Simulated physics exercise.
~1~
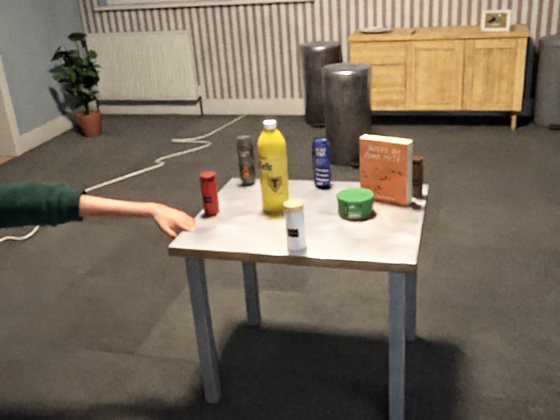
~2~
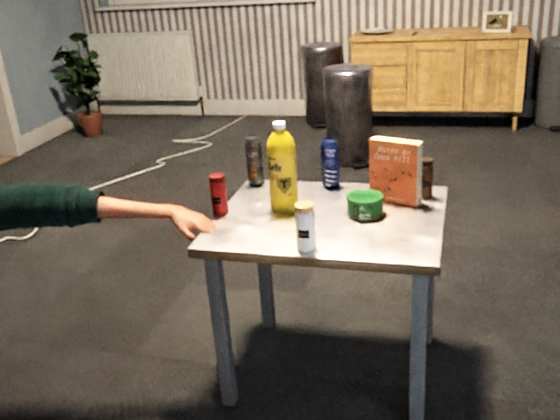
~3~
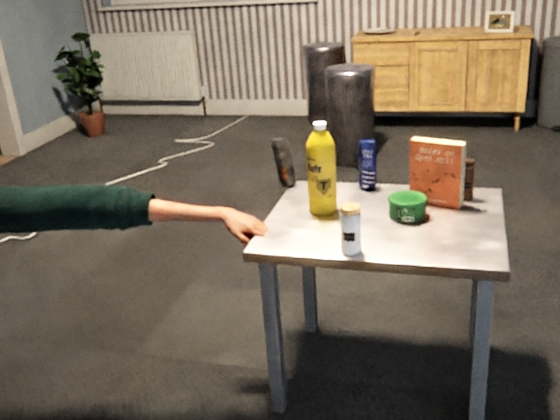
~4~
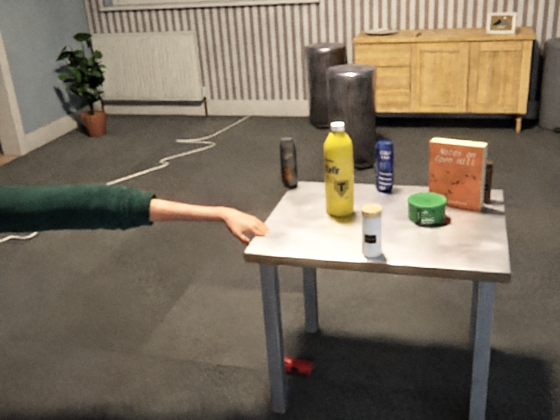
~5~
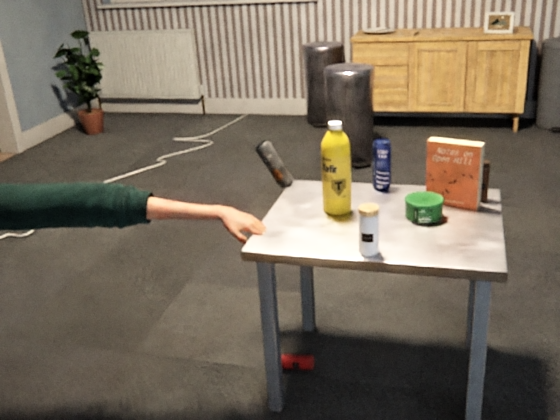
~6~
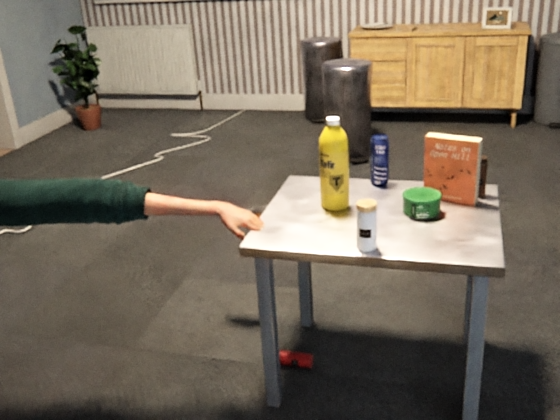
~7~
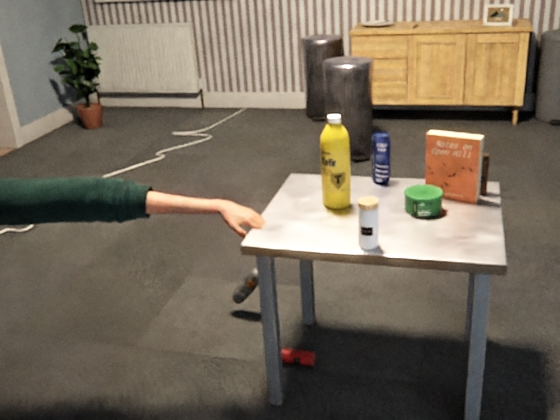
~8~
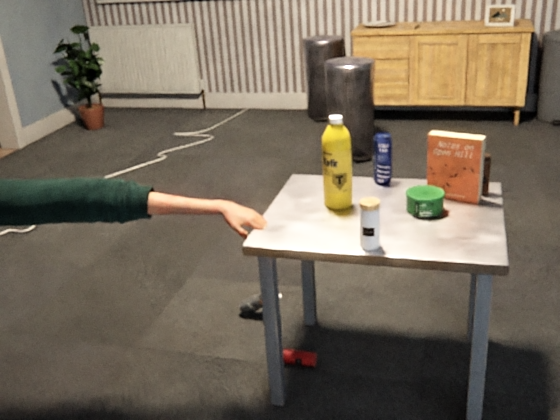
A hand dragging a small table to the right, a red shaker then a grey can falling off, the rest staying upright.
